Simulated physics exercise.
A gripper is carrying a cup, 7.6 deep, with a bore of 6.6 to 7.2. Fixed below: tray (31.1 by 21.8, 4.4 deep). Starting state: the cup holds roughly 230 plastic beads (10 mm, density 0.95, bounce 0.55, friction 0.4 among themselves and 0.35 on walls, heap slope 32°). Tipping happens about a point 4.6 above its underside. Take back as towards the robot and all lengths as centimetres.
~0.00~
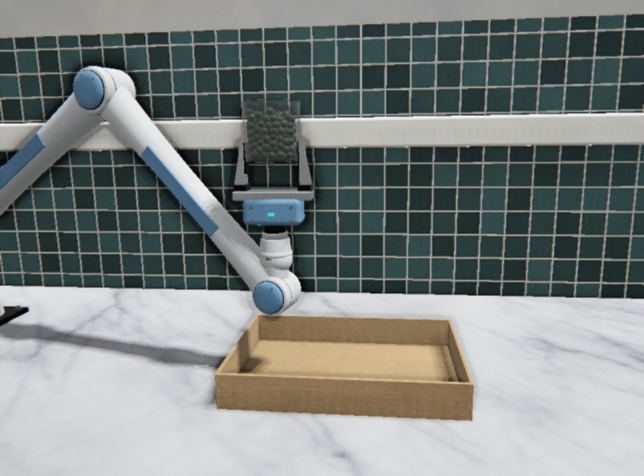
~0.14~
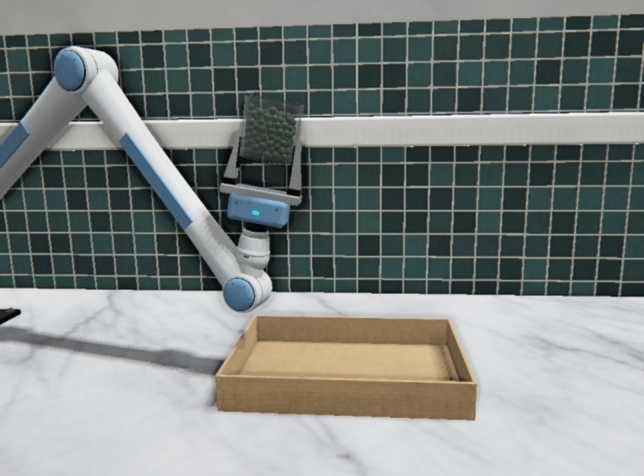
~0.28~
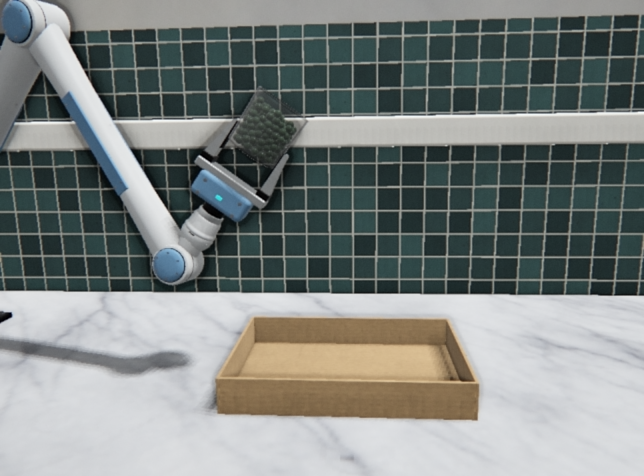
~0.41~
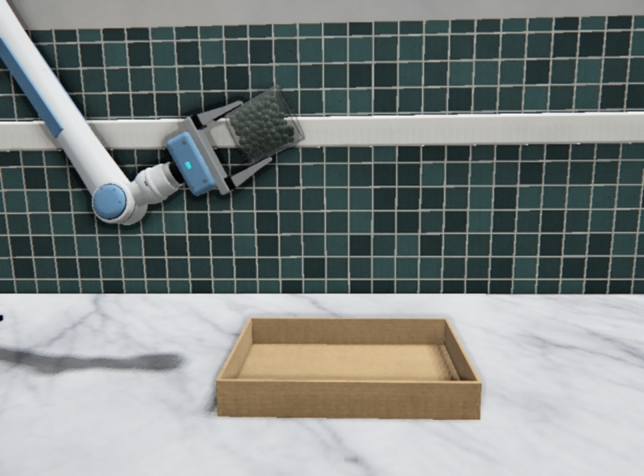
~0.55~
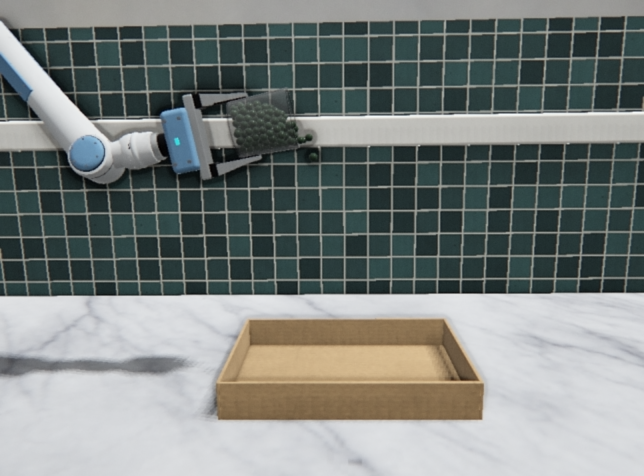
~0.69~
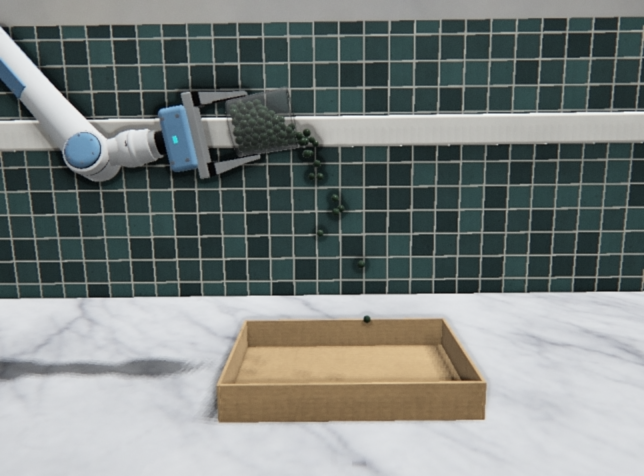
The clip shows a robotic arm holding a clear cup of dark beads above a shallow cardboard tray, drawing back left and tilting the cup rightward until beads trickle from its rim toward the tray.
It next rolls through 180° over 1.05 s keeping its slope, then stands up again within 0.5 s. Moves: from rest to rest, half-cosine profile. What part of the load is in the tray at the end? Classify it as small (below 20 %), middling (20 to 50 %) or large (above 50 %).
Classified as middling.
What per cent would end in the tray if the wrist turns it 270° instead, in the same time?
It would come to around 35 per cent.
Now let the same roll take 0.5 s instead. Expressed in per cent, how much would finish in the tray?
Then: Approx. 25 %.
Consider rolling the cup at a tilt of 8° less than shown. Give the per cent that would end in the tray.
In that case I'd say some 15 per cent.
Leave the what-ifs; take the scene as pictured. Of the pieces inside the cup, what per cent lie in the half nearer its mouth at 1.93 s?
Roughly 35 %.
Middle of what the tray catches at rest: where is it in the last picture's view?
Middle: Close to (376, 372).
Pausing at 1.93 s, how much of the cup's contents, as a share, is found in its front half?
Some 40 per cent.
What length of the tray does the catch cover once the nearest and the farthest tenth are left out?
Length of tray covered: Approx. 20 cm.
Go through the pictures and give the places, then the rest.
The cup middle at (272, 133), upright; upper third of the load around (271, 122), from x 250 to 295, top at y 110; 227 in the cup, in the first picture.
The cup middle at (270, 131), tipped 10°; upper third of the load around (269, 121), from x 245 to 295, top at y 105, in the second picture.
The cup middle at (267, 130), tipped 36°; upper third of the load around (264, 119), from x 235 to 295, top at y 100, in the third picture.
The cup middle at (264, 127), tipped 64°; upper third of the load around (261, 115), from x 235 to 290, top at y 100, in the fourth picture.
The cup middle at (263, 124), tipped 79°; upper third of the load around (257, 114), from x 235 to 315, top at y 105; 226 in the cup, 1 in flight or on a rim, in the fifth picture.
The cup middle at (262, 123), tipped 80°; upper third of the load around (252, 117), from x 235 to 365, top at y 105; 215 in the cup, 1 in the tray, 11 in flight or on a rim, in the sixth picture.
After 1.31 s, tipped 80°, highest piece 38 above the table; 190 in the cup, 25 in the tray, 1 on the table or floor, 11 in flight or on a rim.
After 1.93 s, tipped 55°, highest piece 36 above the table; 154 in the cup, 66 in the tray, 1 on the table or floor, 6 in flight or on a rim.
After 2.44 s, upright, highest piece 37 above the table; 154 in the cup, 72 in the tray, 1 on the table or floor.
After 3.14 s, upright, highest piece 37 above the table; 154 in the cup, 72 in the tray, 1 on the table or floor.
In the end, 154 in the cup, 72 in the tray, 1 on the table or floor. That is 32 % in the tray.
